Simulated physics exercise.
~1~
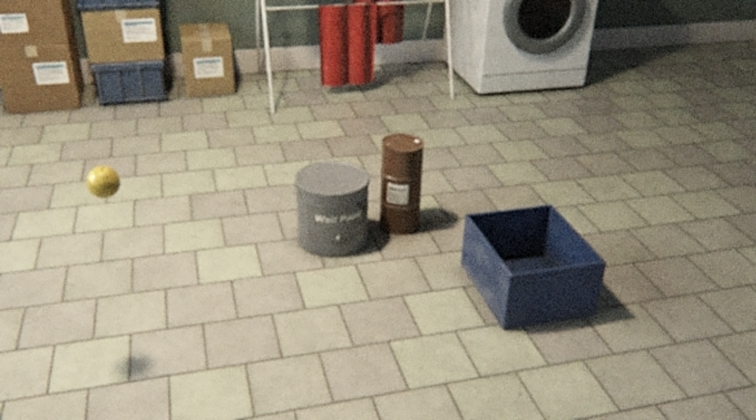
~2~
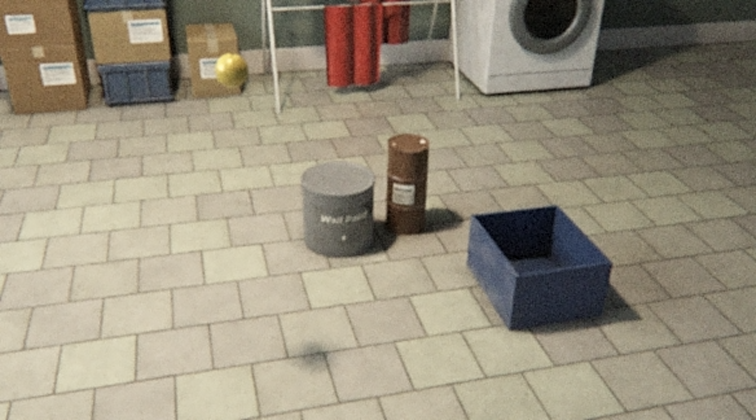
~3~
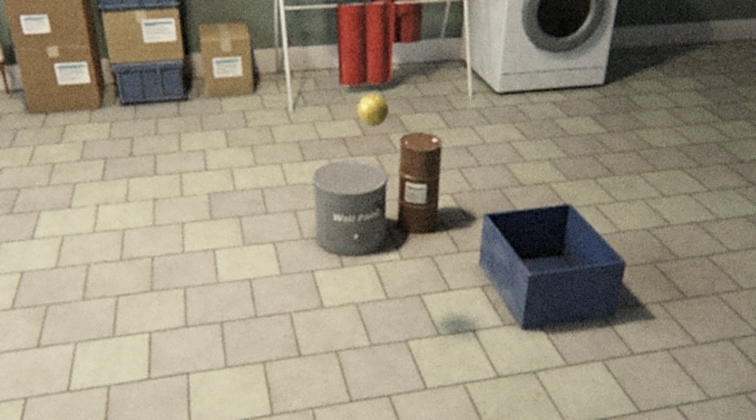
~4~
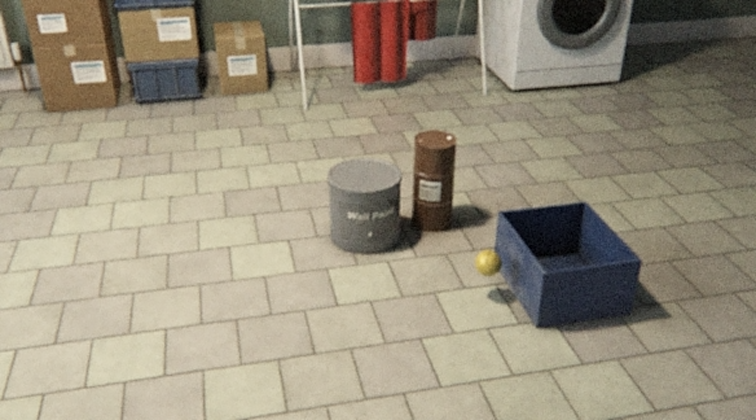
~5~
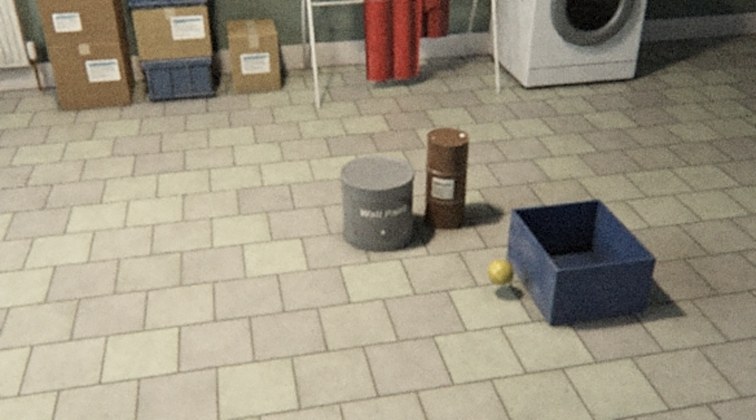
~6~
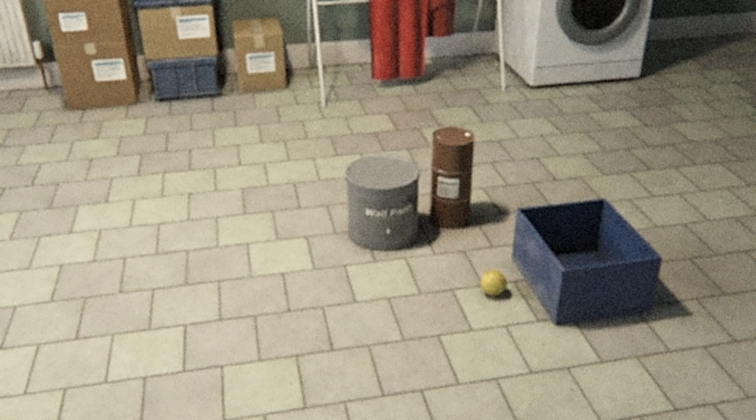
A small yellow ball, perhaps an apple, is in the air at the left of a tiled room, above its shadow on the floor. It rises to the right, passing in front of the cardboard boxes by the wall, then arcs downward past a grey pail and a brown canister. It drops beside the near left side of an open, empty blue box. Staying outside, it sinks to the floor and shifts slightly left. It ends on the tiles just left of the box, with the pail and canister still standing in place.
